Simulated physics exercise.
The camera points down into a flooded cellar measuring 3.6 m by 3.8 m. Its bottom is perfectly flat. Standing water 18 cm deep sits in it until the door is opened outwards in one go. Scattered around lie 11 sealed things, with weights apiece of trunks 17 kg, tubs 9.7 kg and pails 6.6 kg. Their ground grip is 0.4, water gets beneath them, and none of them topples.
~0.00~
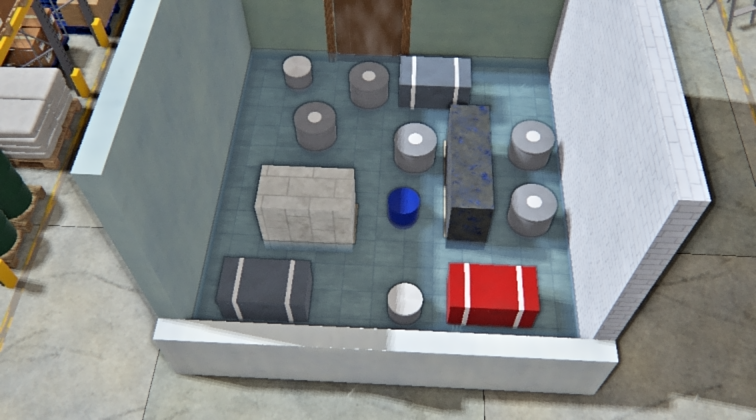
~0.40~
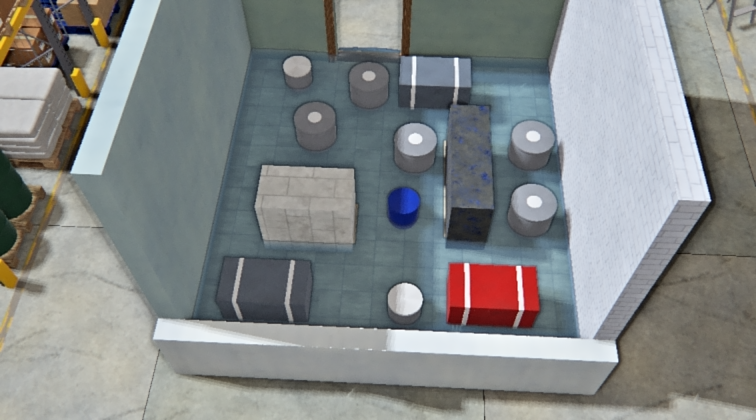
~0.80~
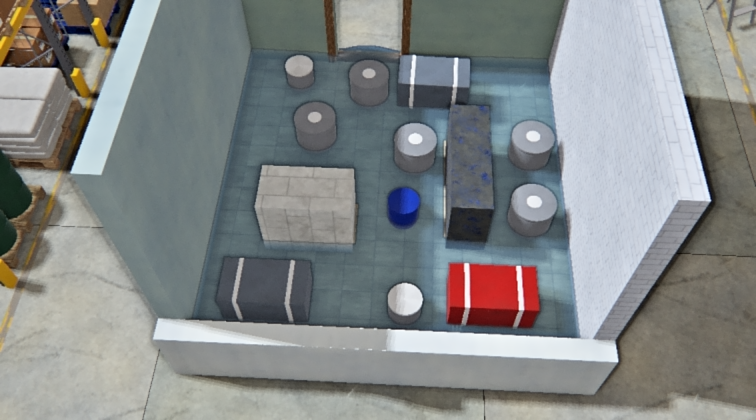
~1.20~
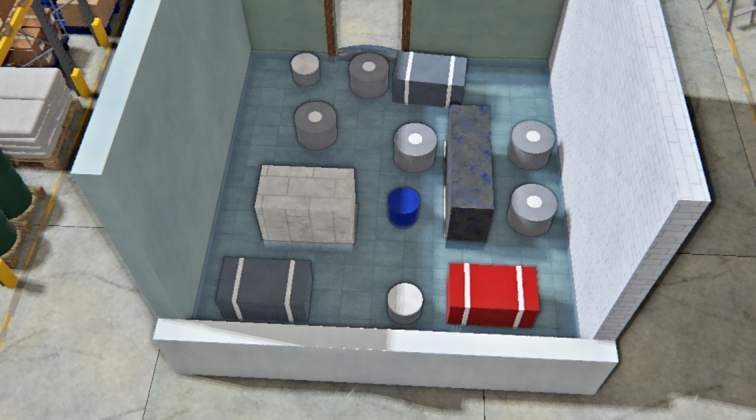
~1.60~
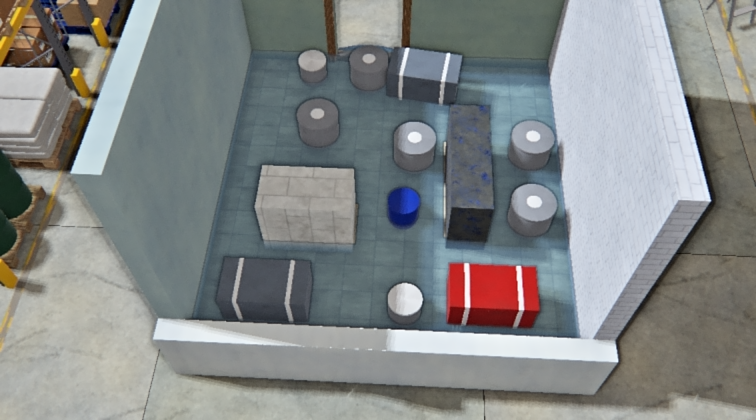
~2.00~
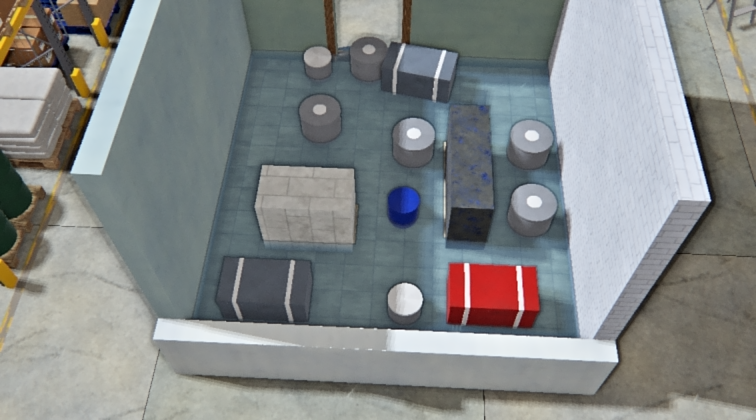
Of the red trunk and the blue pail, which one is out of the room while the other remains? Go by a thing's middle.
The blue one is out while the other remains.
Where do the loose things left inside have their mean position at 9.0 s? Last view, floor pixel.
Roughly at (423, 206).
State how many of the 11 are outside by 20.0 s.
By that moment the number is 6.
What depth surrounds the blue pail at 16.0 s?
I'd put it at about 10 cm.
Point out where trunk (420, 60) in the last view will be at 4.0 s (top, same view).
Around (384, 41).
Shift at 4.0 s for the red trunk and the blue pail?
5 and 40 cm, roughly.
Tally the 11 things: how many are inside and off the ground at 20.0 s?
Total: 5.
After 4.0 s the red trunk is near (490, 281), 0.1 m from its start, afloat; the blue pail is near (398, 174), 0.4 m from its start, afloat; 1 of 11 are out; 10 afloat.
After 9.0 s the red trunk is near (488, 277), 0.1 m from its start, afloat; the blue pail is near (386, 141), 0.8 m from its start, afloat; 4 of 11 are out; 7 afloat.
After 16.0 s the red trunk is near (478, 264), 0.3 m from its start, afloat; the blue pail is near (365, 81), 1.8 m from its start, afloat; 5 of 11 are out; 6 afloat.
After 20.0 s the red trunk is near (471, 256), 0.4 m from its start, afloat; the blue pail has gone out (at 18.4 s); 6 of 11 are out; 5 afloat.
